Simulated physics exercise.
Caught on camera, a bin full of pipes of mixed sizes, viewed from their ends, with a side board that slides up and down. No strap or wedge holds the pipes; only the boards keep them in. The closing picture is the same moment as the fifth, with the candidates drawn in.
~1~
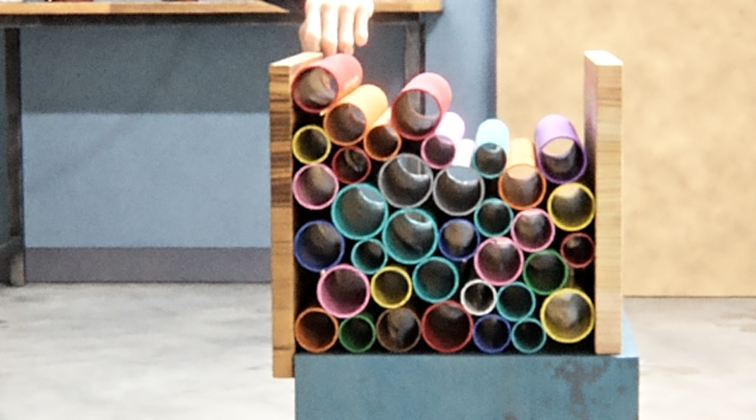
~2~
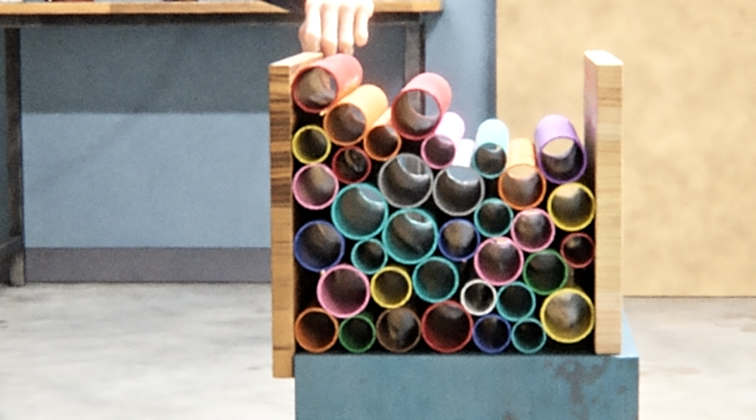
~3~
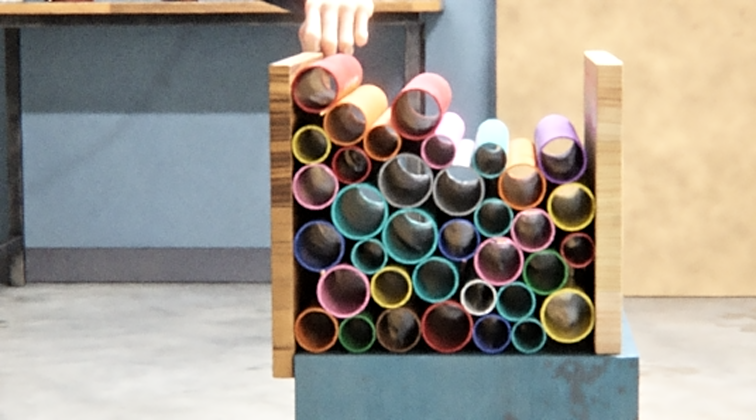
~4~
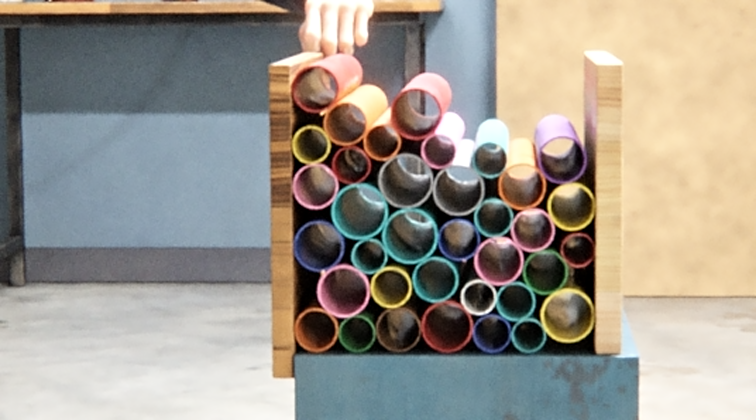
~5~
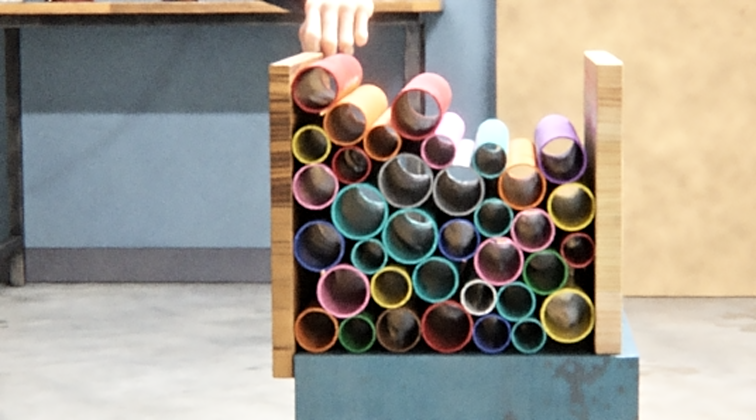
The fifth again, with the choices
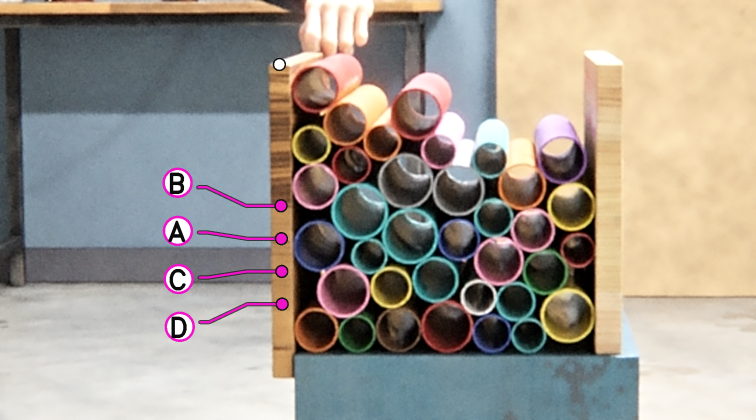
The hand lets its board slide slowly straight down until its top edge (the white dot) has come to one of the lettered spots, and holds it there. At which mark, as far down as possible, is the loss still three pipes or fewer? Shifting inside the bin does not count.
Down to B.
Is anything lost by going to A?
Yes, at A.
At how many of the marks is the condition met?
One of them.
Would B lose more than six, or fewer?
At B, fewer than six.
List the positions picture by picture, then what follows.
The first picture shows a turquoise pipe (516, 301); a turquoise pipe (360, 211); a pink pipe (315, 186).
The second picture shows a pink pipe (315, 186); a red pipe (352, 165).
The third picture shows an orange pipe (346, 123); a red pipe (416, 113).
The fourth picture shows side board (304, 200); an orange pipe (317, 330).
The fifth picture shows a turquoise pipe (529, 335); a turquoise pipe (516, 301); a turquoise pipe (360, 211).
On the copy, A at (282, 238); B at (281, 205); C at (282, 271); D at (282, 304); the white dot at (280, 64).
On B. First, top of the board (292, 132).
Then, top of the board (293, 205).
Finally, top of the board (293, 205), three out over the board.
By contrast, A more than three out over the board; C more than three out over the board; D more than three out over the board.
